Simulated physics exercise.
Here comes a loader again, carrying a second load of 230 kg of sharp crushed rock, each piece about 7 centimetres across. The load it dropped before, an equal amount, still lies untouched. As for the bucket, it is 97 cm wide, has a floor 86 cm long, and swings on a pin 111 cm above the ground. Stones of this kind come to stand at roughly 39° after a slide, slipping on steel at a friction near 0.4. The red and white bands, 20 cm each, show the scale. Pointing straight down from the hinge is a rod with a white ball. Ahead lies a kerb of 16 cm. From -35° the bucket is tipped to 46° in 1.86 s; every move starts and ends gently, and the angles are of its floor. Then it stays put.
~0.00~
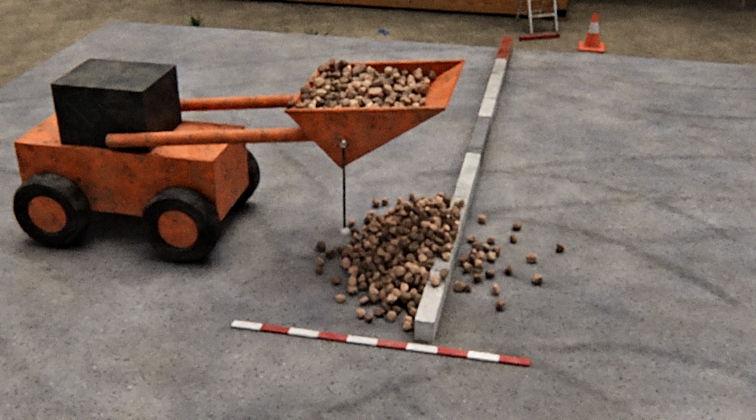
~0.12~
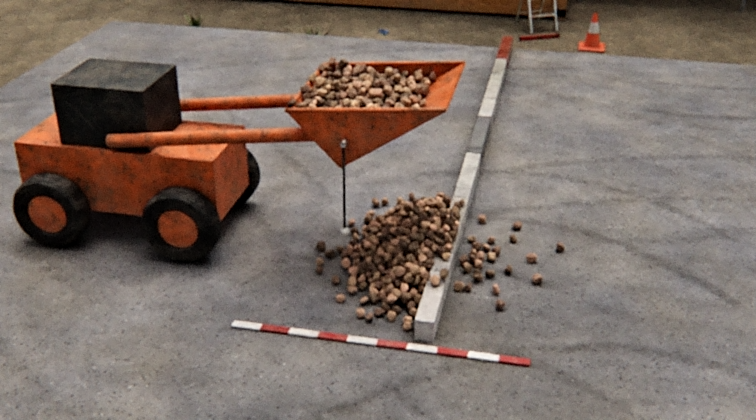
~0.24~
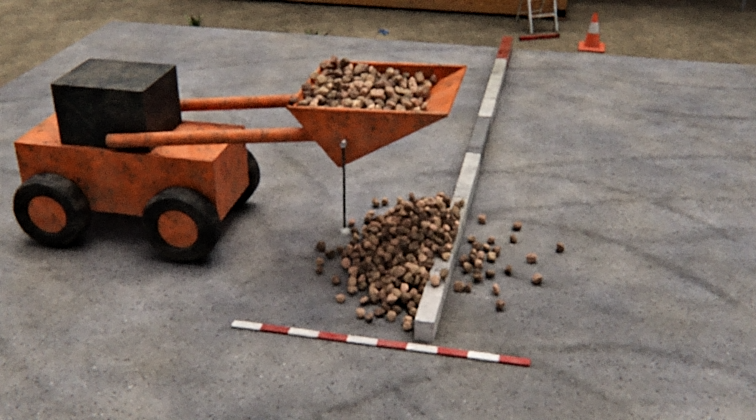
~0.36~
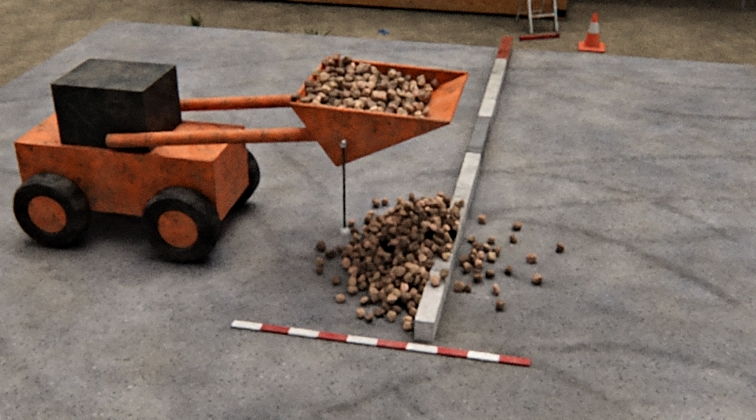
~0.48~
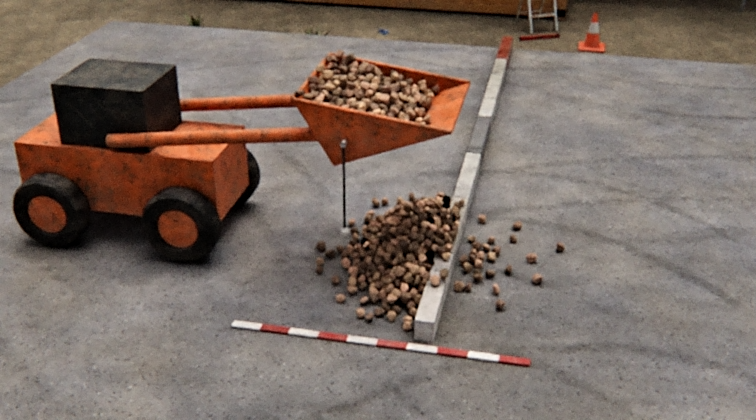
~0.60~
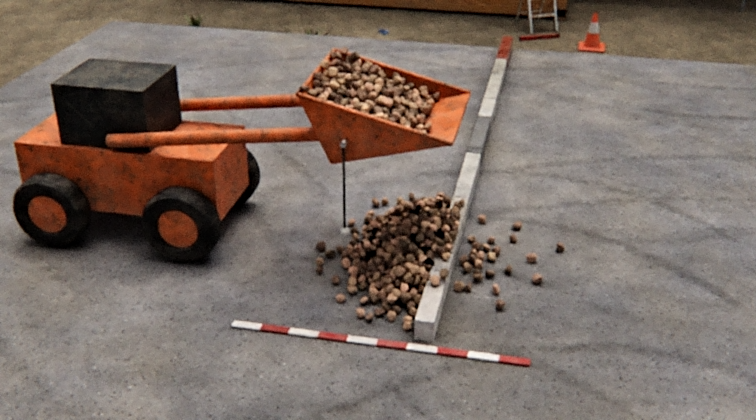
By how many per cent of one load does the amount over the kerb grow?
It grows by about 65 per cent of one load.
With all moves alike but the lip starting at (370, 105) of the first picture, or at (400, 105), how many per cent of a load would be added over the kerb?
First place: Roughly 0 %; second place: Roughly 10 %.
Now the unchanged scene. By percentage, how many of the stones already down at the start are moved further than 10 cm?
About 5 %.
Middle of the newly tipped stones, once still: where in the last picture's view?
They end up centred around (473, 247).
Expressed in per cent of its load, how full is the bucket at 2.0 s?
25 %.
After 1.4 s the floor is at 34°; in per cent of one load, 100 in the bucket, 96 on this side of the kerb, 5 over the kerb; the foremost stones are at (521, 263).
After 2.0 s the floor is at 46°; in per cent of one load, 23 in the bucket, 146 on this side of the kerb, 31 over the kerb; the foremost stones are at (526, 265).
After 2.3 s the floor is at 46°; in per cent of one load, 0 in the bucket, 138 on this side of the kerb, 62 over the kerb; the foremost stones are at (558, 248).
After 4.8 s the floor is at 46°; in per cent of one load, 0 in the bucket, 130 on this side of the kerb, 70 over the kerb; the foremost stones are at (577, 289). Net gain over the kerb, 65.
